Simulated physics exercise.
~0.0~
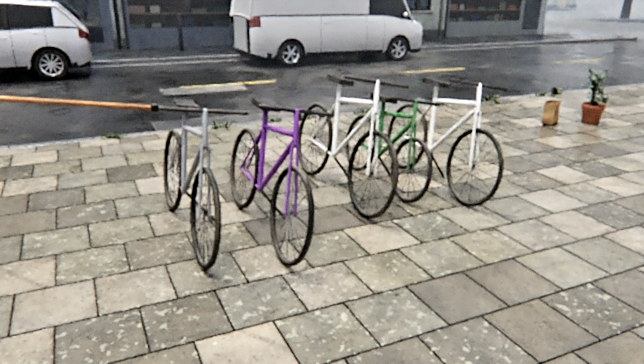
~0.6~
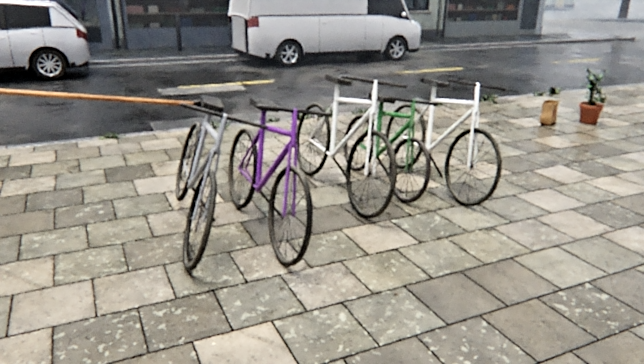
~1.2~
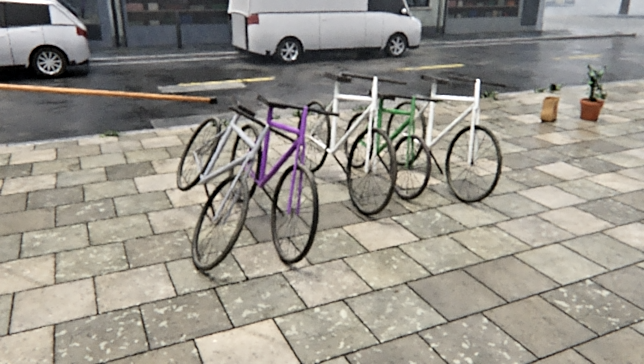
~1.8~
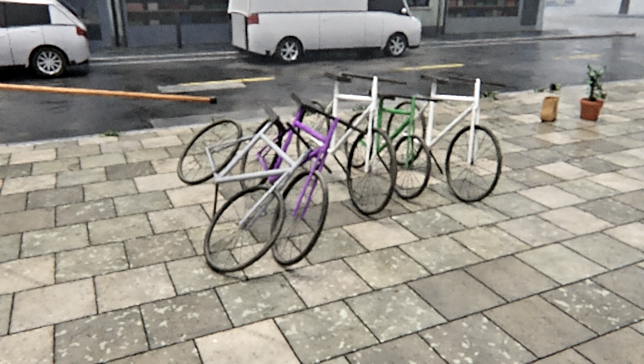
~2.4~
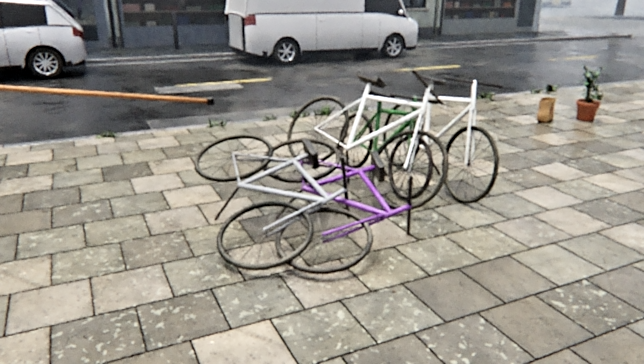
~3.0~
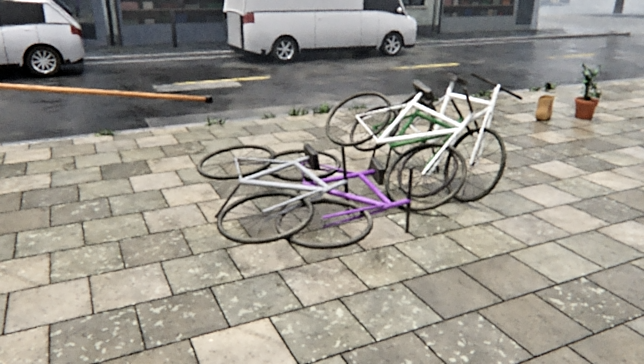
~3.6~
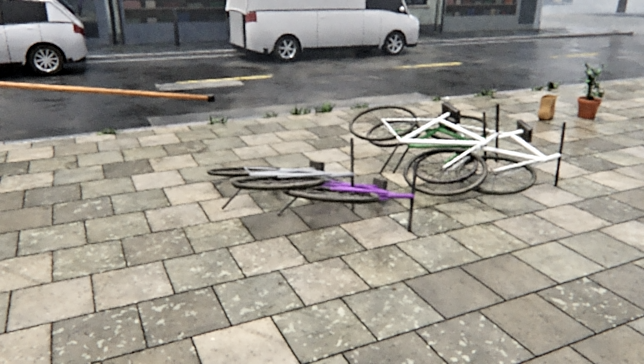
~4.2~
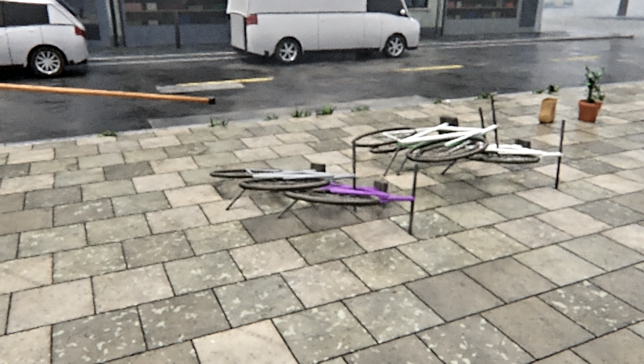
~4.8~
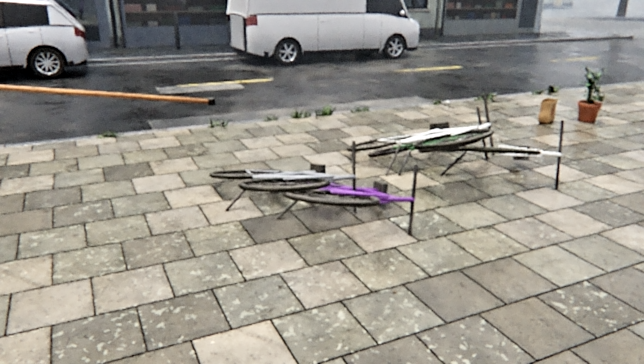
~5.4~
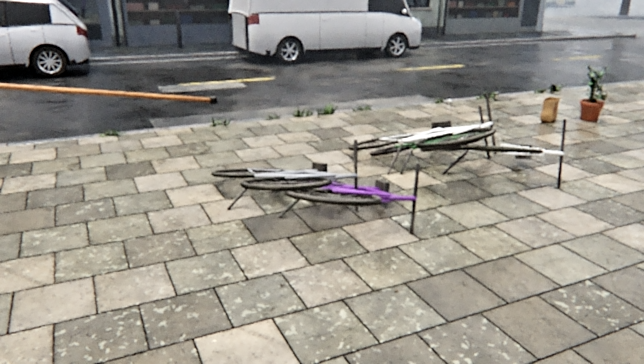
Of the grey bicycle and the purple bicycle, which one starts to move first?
The grey bicycle moves first, tipping over as the pole pushes it. The purple one only begins to lean later, once the grey one has swung well over toward it.
On a paved sidewalk beside a wet street, seen from slightly above, five bicycles stand in a row, grey and purple at left, then a green one between two white ones. White vans are parked behind, and small pots sit at right. A long orange-brown pole reaches in from the left and pushes the grey bicycle, then stops. The grey bicycle swings over into the purple one, and both topple to the right. The white and green bicycles go down next. At the end none is standing, and they lie in two low heaps.
